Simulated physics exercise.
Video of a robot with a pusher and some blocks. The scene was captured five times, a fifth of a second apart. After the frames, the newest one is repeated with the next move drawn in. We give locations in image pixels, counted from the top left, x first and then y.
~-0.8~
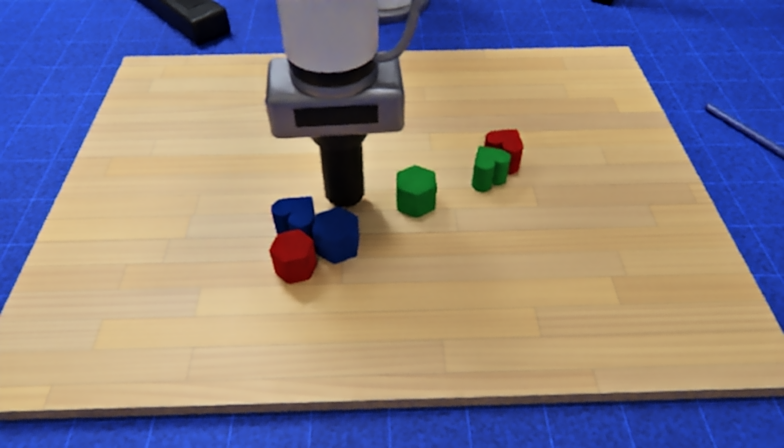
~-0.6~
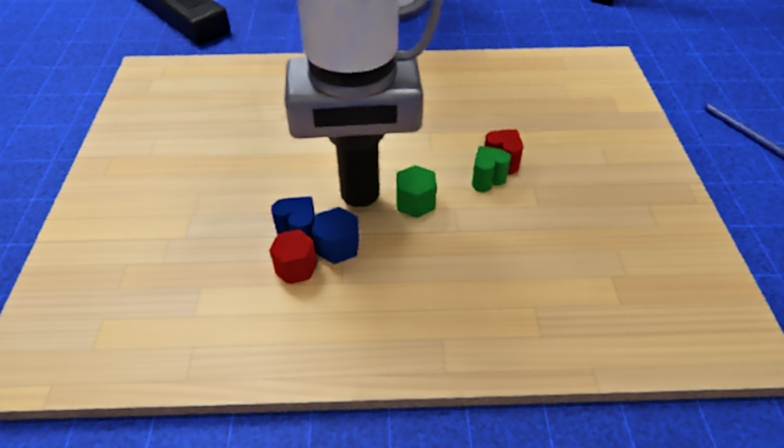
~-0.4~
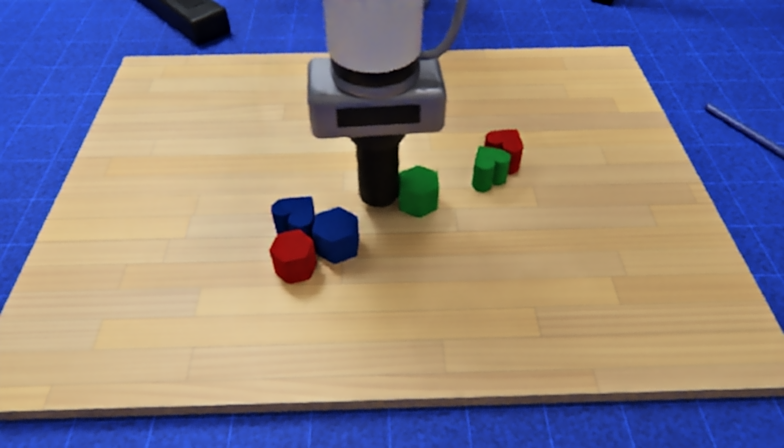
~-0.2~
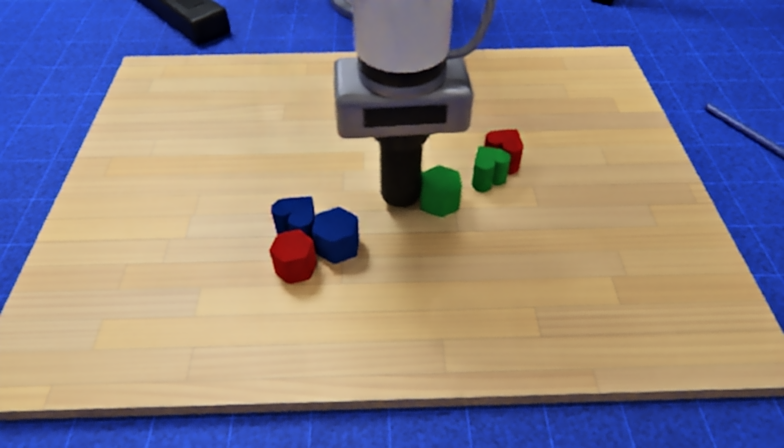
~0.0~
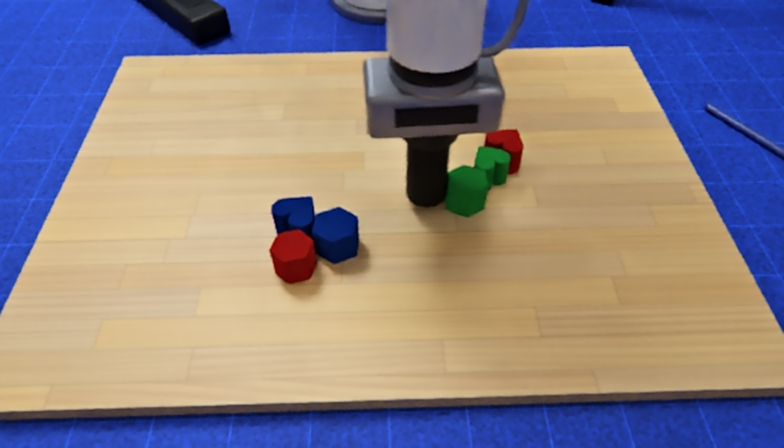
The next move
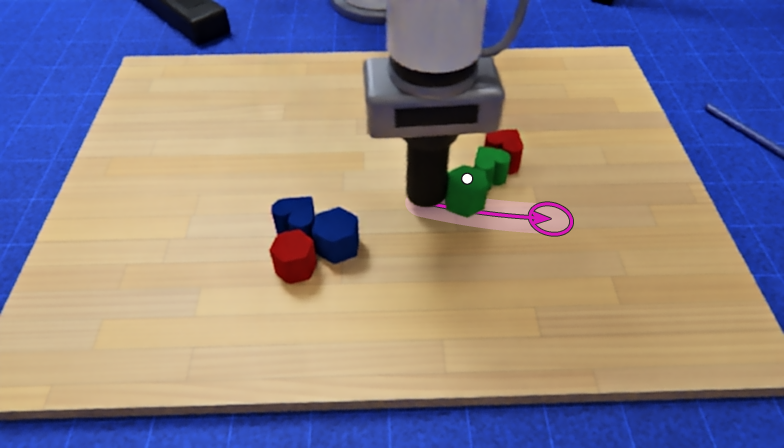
On a wooden board, a robot's pusher moves right and pushes the green hexagon rightward.
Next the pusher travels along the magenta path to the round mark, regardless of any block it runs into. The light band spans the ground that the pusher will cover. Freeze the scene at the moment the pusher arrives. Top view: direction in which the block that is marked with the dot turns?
It is turned anticlockwise.
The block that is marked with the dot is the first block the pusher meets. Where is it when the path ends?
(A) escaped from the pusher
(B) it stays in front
Choice B: It stays in front.
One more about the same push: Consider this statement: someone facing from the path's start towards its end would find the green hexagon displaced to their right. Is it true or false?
The statement is incorrect.
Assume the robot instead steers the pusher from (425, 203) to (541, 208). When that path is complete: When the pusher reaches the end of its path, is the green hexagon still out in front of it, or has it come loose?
Ahead of the pusher.
Path on the board, from (425, 203) through (487, 213) to (551, 219); the dot is on the green hexagon.
What follows on the original path. One third of the way, pusher at (468, 202); green hexagon at (510, 183), turned 15° anticlockwise; green heart-shaped block at (500, 154), turned 15° anticlockwise; red heart-shaped block at (509, 135), turned 15° anticlockwise.
Two thirds of the way, pusher at (511, 208); green hexagon at (553, 184), turned 30° anticlockwise; green heart-shaped block at (500, 154), turned 15° anticlockwise; red heart-shaped block at (509, 135), turned 15° anticlockwise.
At the end, pusher at (553, 211); blue hexagon in place; green hexagon at (591, 180), turned 50° anticlockwise; green heart-shaped block at (500, 154), turned 15° anticlockwise; red heart-shaped block at (509, 135), turned 15° anticlockwise.
